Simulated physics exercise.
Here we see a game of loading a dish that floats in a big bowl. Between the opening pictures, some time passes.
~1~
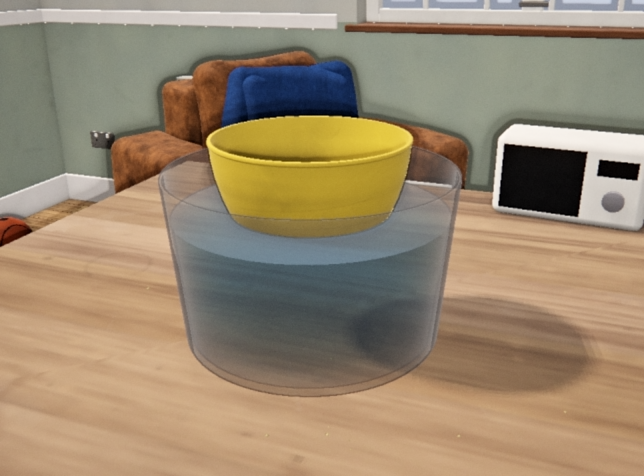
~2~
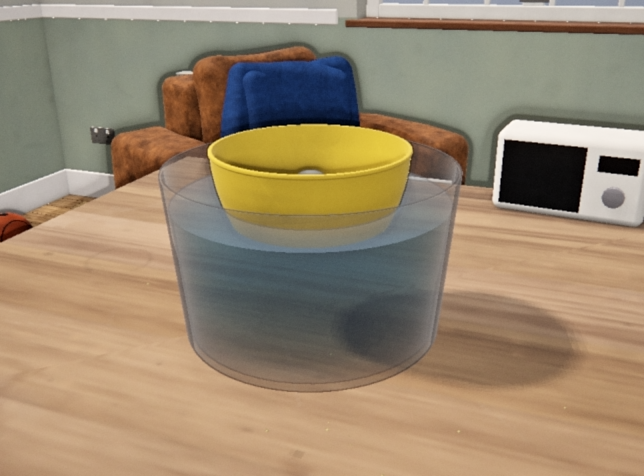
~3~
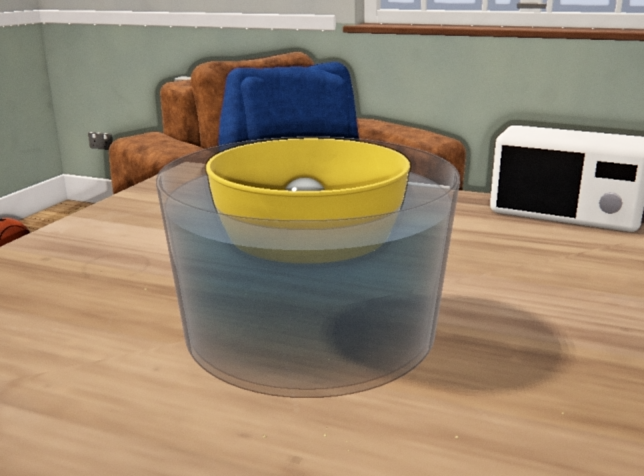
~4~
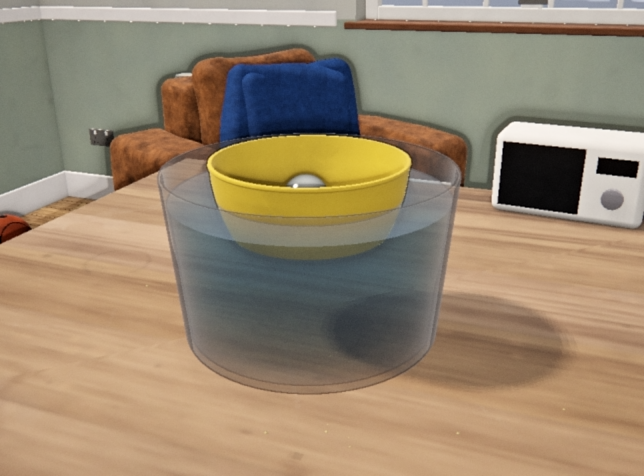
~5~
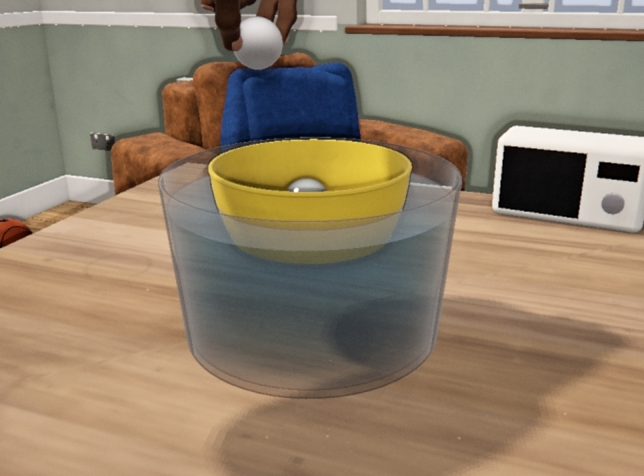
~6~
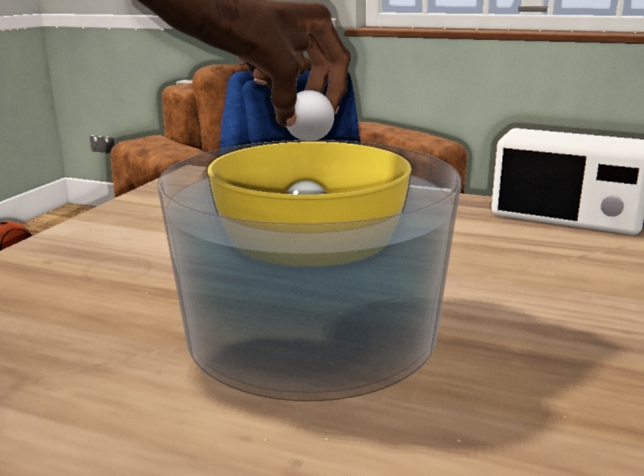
A yellow dish floating in a large clear bowl of water on a wooden table starts empty, then sinks lower as a shiny ball appears inside, and settles to a slight bob. A hand then brings another pale ball in from the top and lowers it rightward to just above the dish.
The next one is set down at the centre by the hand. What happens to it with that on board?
It rides on.
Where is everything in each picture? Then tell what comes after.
The first picture shows dish (310, 138) empty; most of its side above the surface.
The second picture shows dish (310, 148) with one aboard; about two thirds of its side above the surface.
The third picture shows dish (308, 164) with two aboard; about half of its side above the surface.
The fourth picture shows dish (310, 161) with two aboard; about half of its side above the surface.
The fifth picture shows dish (310, 165) with two aboard; about half of its side above the surface; the next steel ball in the hand at (257, 43).
The sixth picture shows dish (310, 167) with two aboard; about half of its side above the surface; the next steel ball in the hand at (309, 116).
A moment on, the steel ball is in and the dish dips.
Further on, it steadies; about a third of its side above the surface.
When it is over, the dish floats; about a third of its side above the surface.
